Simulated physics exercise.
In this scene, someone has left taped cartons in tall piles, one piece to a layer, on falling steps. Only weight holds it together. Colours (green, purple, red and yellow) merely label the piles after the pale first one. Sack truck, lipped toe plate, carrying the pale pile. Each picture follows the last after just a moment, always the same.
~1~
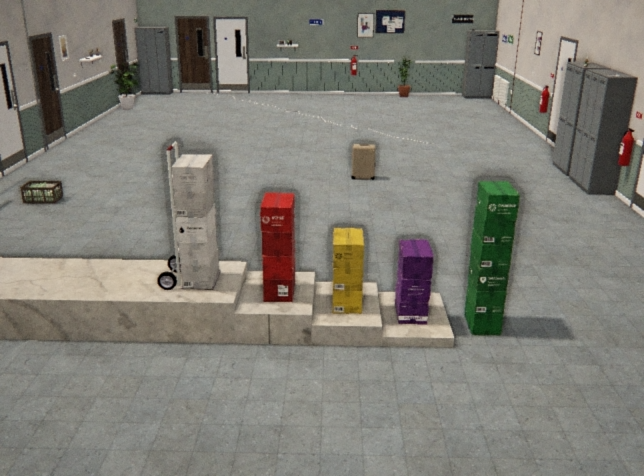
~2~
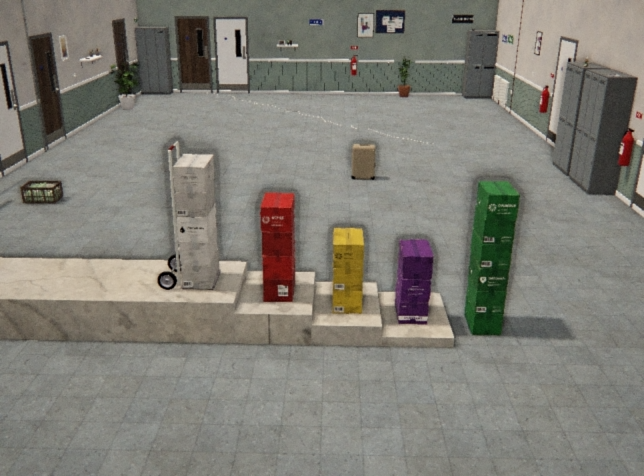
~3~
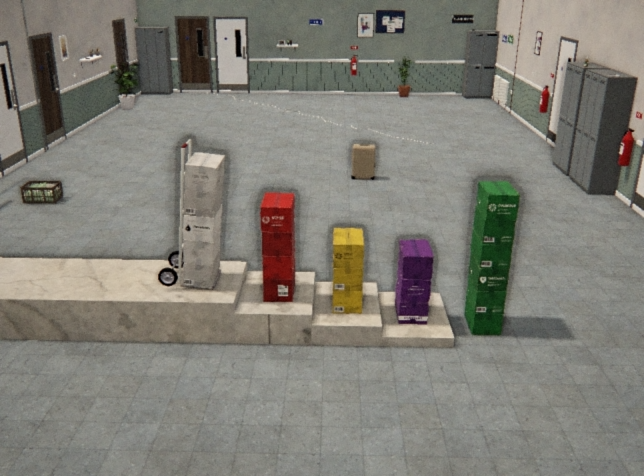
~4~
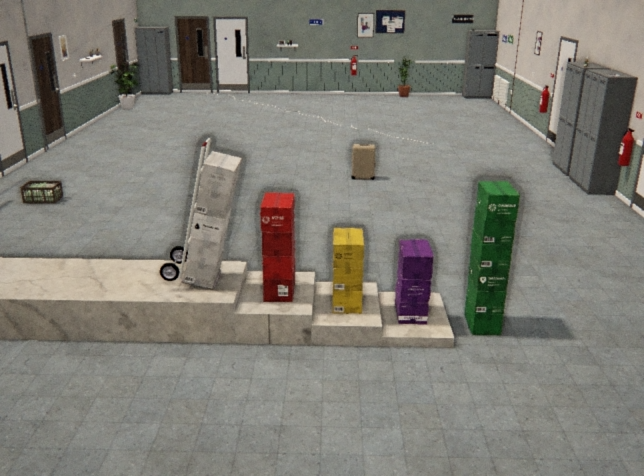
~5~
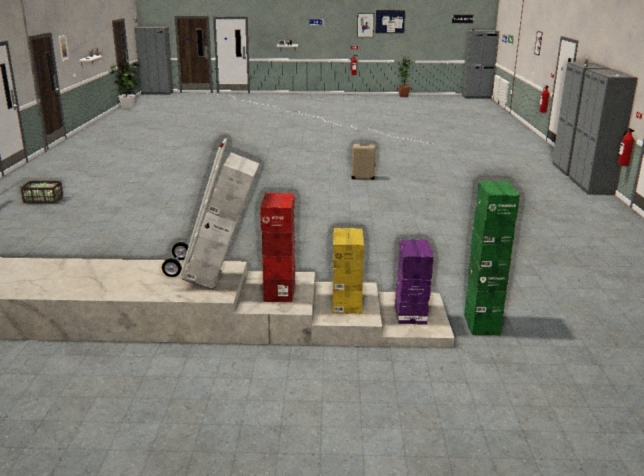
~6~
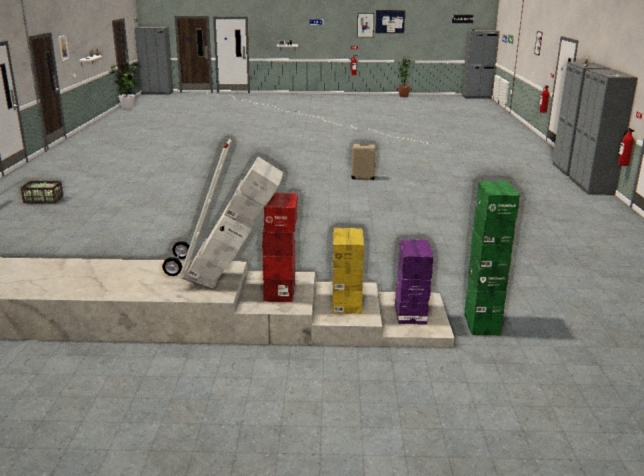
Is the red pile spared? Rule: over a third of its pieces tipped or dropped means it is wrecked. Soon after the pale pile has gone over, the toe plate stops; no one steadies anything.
No, it is wrecked.
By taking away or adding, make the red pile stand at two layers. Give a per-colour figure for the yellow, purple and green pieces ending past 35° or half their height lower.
The counts are yellow 2, purple 0, green 0.
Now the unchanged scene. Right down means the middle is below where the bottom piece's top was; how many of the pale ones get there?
The answer is 2.
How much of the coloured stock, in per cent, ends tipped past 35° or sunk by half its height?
It comes to about 50 per cent.
Shortly afterwards, 5 of the pale pile down; none of the 4 red cartons down (0 of 16 in all colours); top red carton tilted clearly.
Next, 5 of the pale pile down; 4 of the 4 red cartons down (4 of 16 in all colours); top red carton tilted steeply, about its own height lower; top yellow carton tilted clearly, a little lower.
In the end, 5 of the pale pile down; 4 of the 4 red cartons down (8 of 16 in all colours); top red carton tilted steeply, some two heights lower; top purple carton on its side. From the last view, middles, top red carton near (415, 270), top purple carton near (457, 304).
